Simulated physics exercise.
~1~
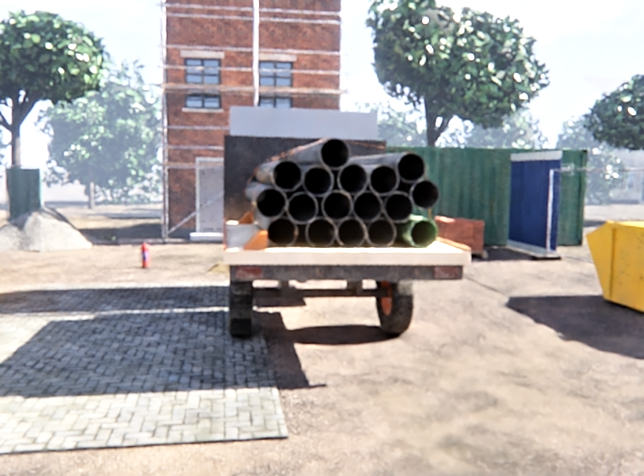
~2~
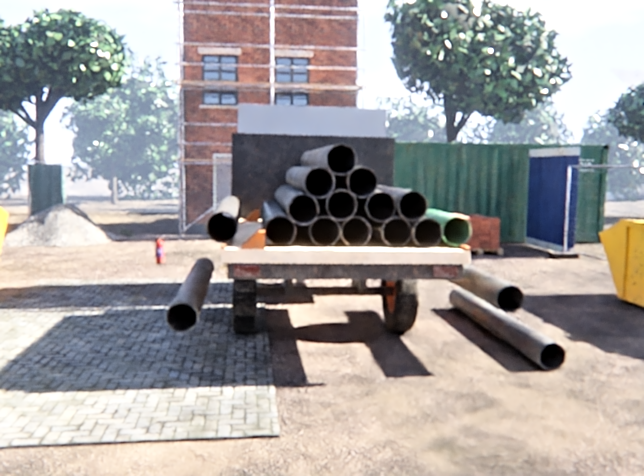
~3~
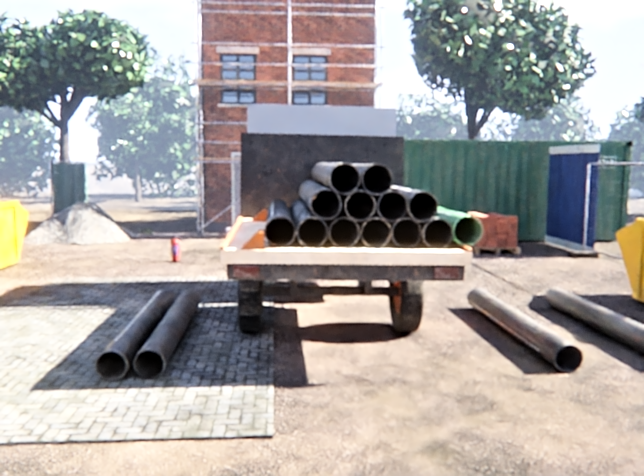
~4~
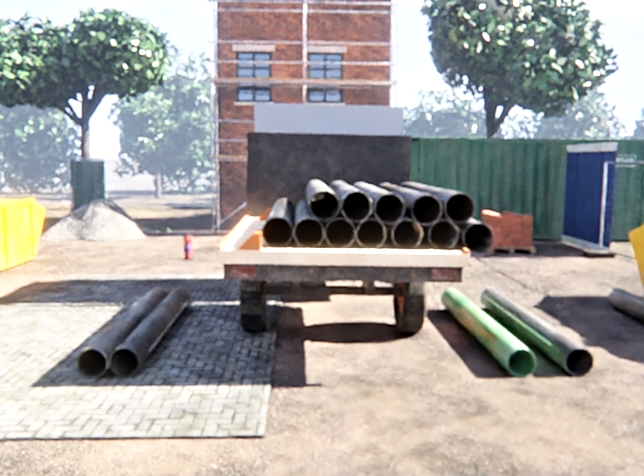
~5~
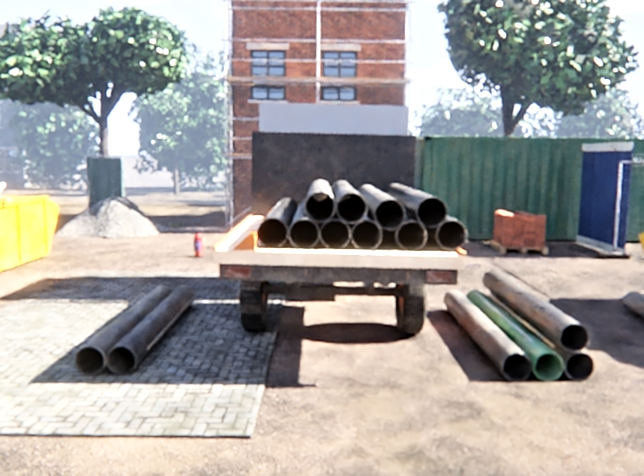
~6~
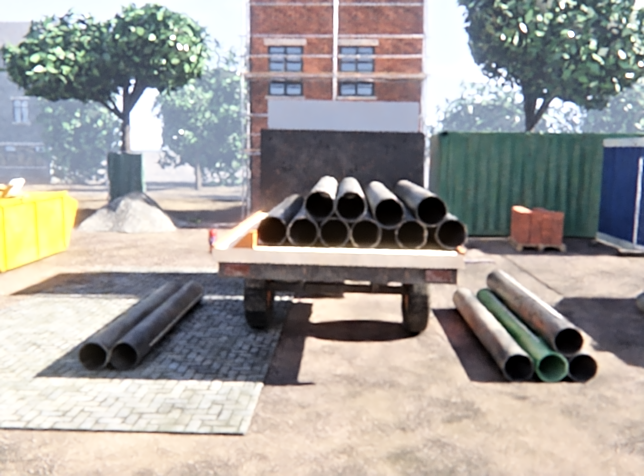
A stack of dark steel pipes, with one green pipe at its lower right, sits on a flatbed lorry seen from behind in a sunny yard. A brick building, trees and a green container stand beyond, with yellow skips at the sides. The stack slumps and pipes spill off both edges, two coming to lie on the paving at left while others land on the dirt at right. The green pipe then drops off the right side, and another dark one follows. Finally it lies among the fallen pipes at right, while two low rows remain on the deck.
